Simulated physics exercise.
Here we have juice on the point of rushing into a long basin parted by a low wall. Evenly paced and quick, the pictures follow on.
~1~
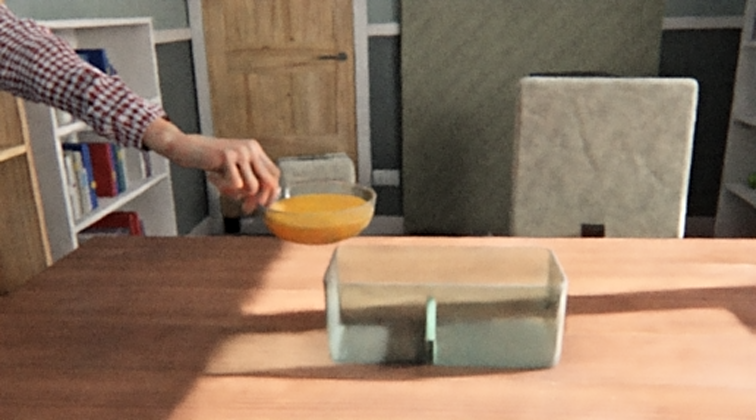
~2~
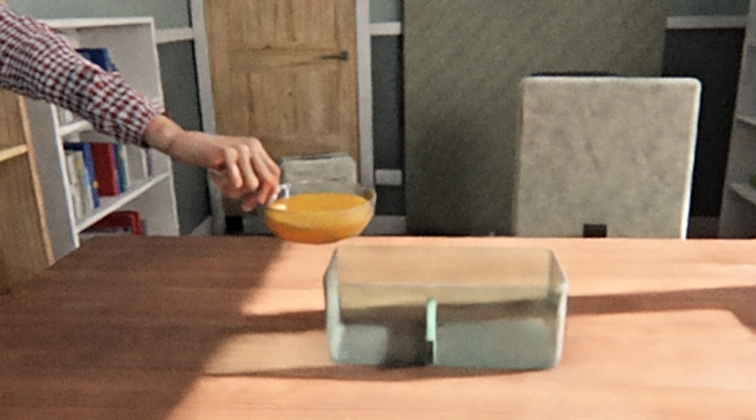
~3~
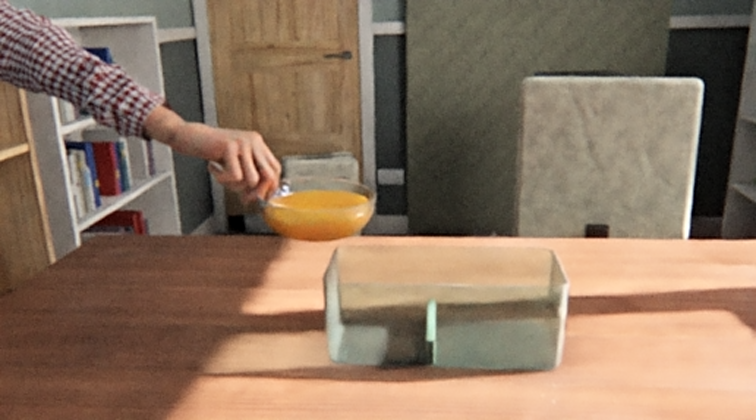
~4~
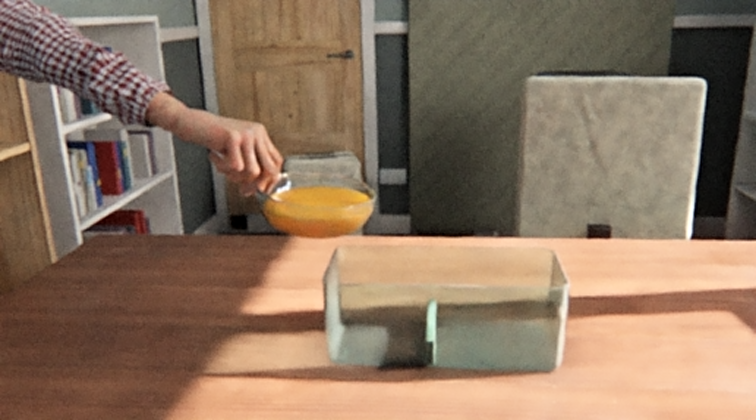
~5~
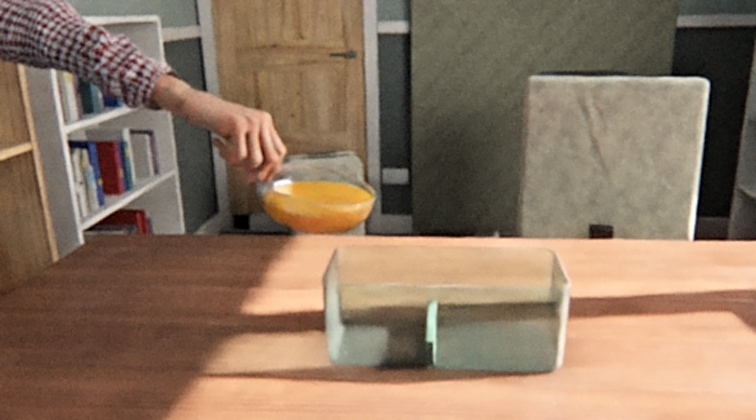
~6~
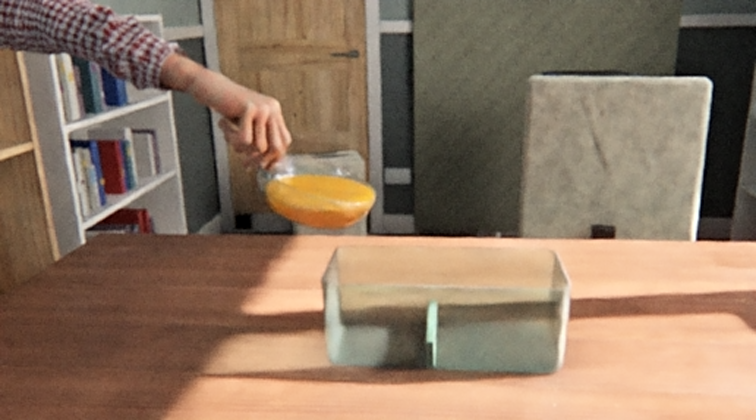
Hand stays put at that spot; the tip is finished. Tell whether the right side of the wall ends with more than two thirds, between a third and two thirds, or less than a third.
Short answer, the right side gets past two thirds.
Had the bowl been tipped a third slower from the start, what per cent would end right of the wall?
Around 85 percent.
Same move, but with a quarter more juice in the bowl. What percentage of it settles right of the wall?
70 per cent.
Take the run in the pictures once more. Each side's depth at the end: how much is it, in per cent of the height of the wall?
20 left, 50 right, give or take.
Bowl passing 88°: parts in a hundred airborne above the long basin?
Around 65 percent.
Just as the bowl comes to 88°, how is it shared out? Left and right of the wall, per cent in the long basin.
Reading: Left some 5 %, right some 10 %.
A moment on, the bowl is tipped on its side and 22 per cent is still to pour, 6 is left of the wall and 9 right of it.
Next, the bowl is tipped right over and 0 per cent is still to pour, 13 is left of the wall and 84 right of it.
Then the bowl is tipped right over and 0 per cent is still to pour, 20 is left of the wall and 78 right of it.
Later the bowl is tipped right over and 0 per cent is still to pour, 21 is left of the wall and 78 right of it.
In the end 21 per cent lies left of the wall, 78 right of it and 2 outside.
